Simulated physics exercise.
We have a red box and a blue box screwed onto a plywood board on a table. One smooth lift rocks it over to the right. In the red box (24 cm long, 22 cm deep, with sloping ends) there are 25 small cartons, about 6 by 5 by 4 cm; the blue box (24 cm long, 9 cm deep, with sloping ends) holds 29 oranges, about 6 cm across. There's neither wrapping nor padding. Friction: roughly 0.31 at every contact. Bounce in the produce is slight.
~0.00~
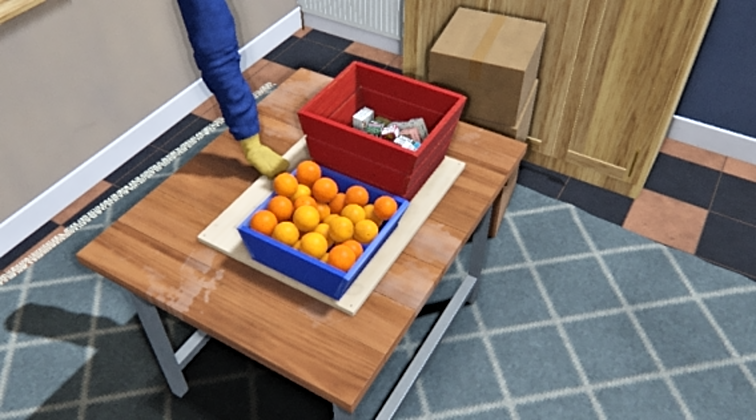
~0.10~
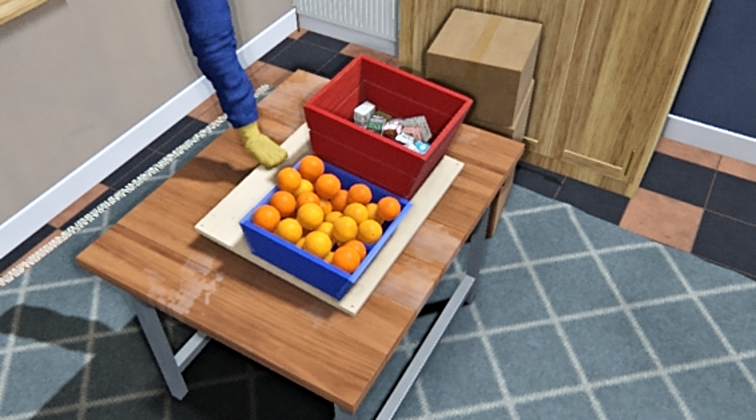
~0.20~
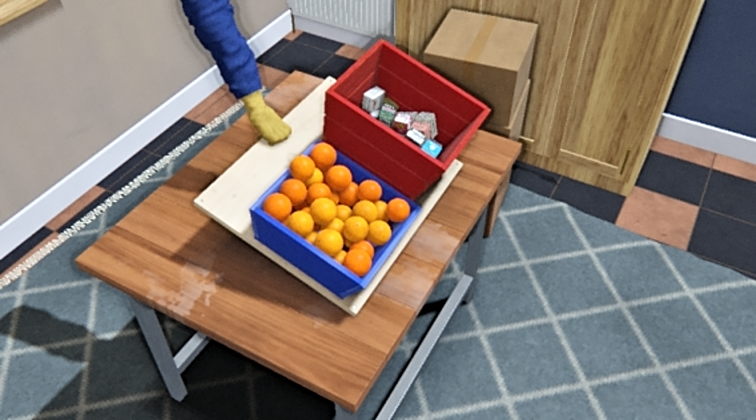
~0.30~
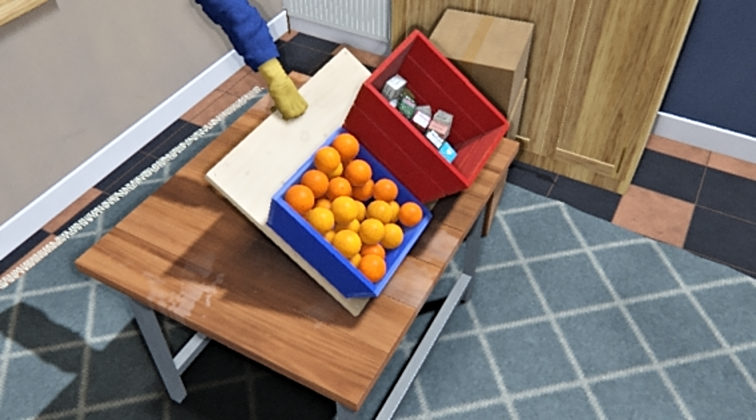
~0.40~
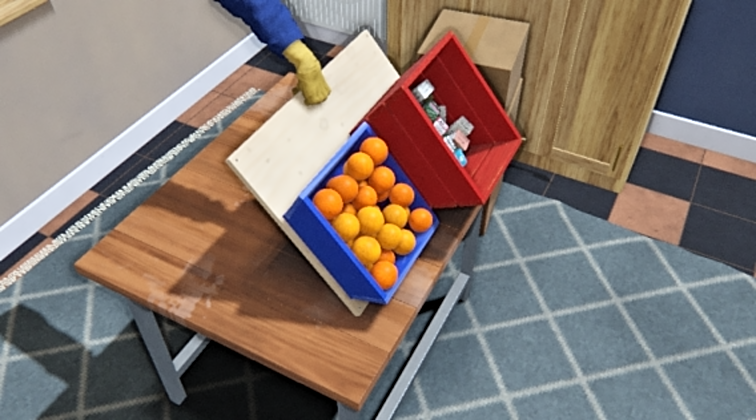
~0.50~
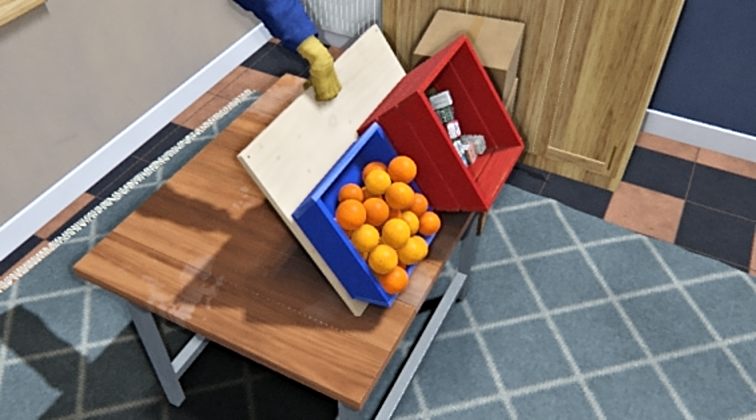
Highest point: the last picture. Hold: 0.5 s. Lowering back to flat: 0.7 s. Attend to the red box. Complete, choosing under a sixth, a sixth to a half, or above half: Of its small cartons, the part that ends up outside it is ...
The part outside is under a sixth.
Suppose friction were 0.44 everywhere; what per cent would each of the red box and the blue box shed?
Then the red box sheds 0 per cent, while the blue box sheds 50 per cent.
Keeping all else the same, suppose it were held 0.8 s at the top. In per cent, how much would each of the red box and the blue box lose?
That would cost red box 0 per cent of its load and blue box 40 per cent.
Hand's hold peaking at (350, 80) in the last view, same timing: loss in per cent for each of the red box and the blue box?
Red box 10 %, blue box 70 %.
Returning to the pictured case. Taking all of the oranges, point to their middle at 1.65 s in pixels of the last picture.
At about (358, 255) in pixels.
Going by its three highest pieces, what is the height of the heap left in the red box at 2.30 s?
Around 13 centimetres high.
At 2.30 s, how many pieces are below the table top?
That count sits near 14.
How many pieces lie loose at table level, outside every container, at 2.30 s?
Around 0 of them.
After 0.79 s, tilt 55°; red box 25 in, 0 out and blue box 21 in, 8 out.
After 1.15 s, tilt 49°; red box 25 in, 0 out and blue box 15 in, 14 out.
After 1.65 s, tilt 1°; red box 25 in, 0 out and blue box 15 in, 14 out.
Outcome (at 2.30 s), red box 25 in, 0 out and blue box 15 in, 14 out. Asked share, 0 of 25, 0 per cent.
